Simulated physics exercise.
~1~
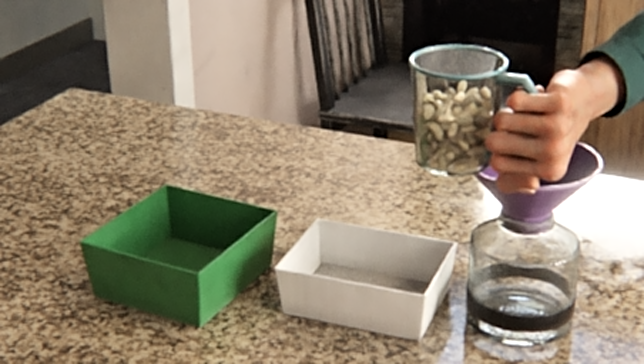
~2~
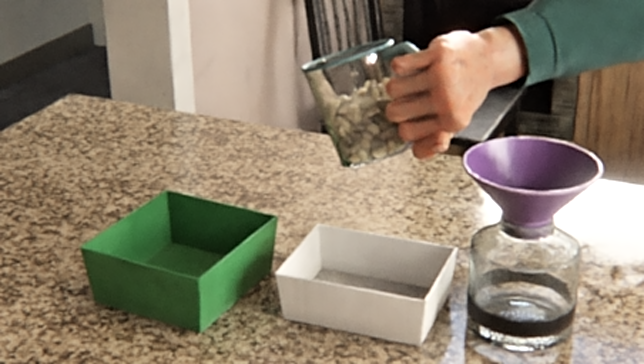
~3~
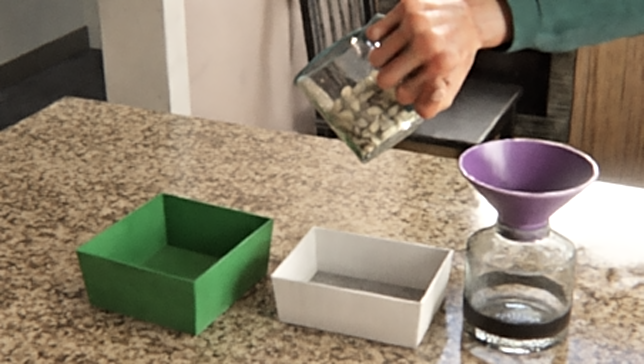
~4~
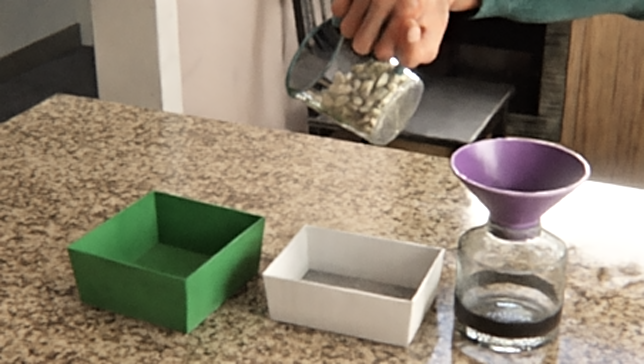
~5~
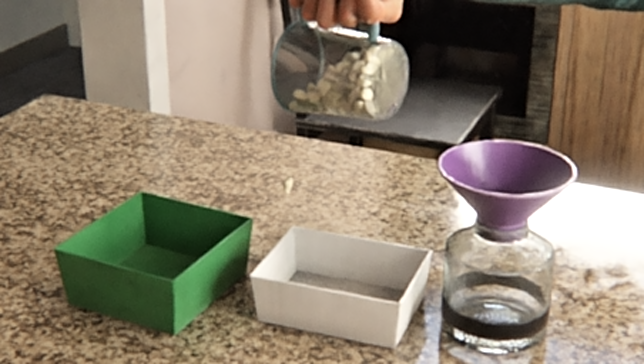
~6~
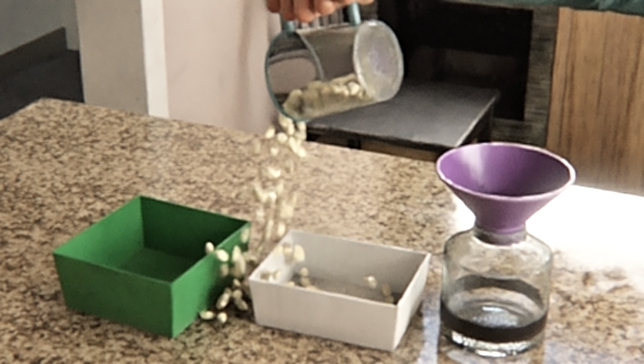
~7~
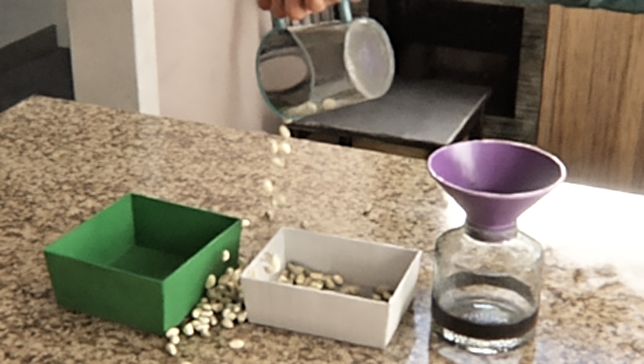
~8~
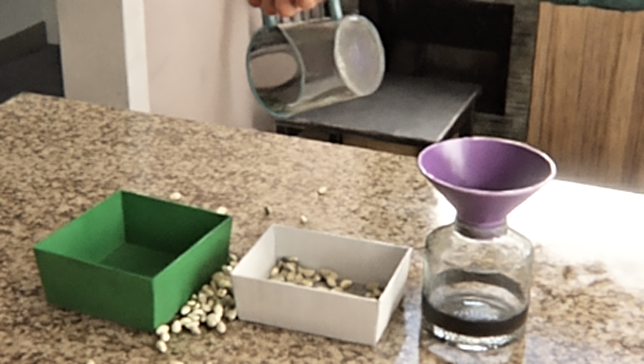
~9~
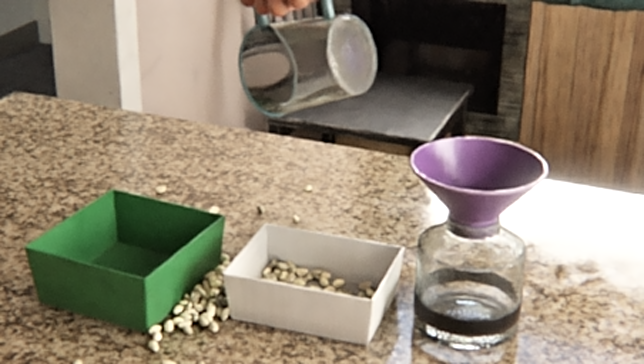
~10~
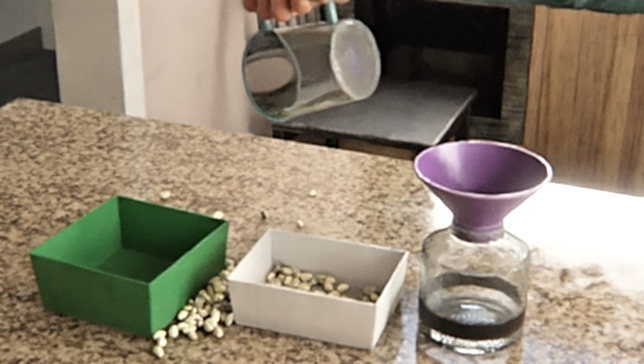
A clear measuring cup full of pale beans, held by a hand, starts above a purple funnel resting in a glass jar of dark liquid on a speckled counter. The hand carries it left, tipping it as it goes, until it hangs on its side behind a white tin and a green tin. As it tilts further, a stream of beans drops toward the gap between the tins. Some land in the white tin, while others pile up on the counter beside it. The cup empties, with a few beans scattered behind and the green tin and funnel showing none.
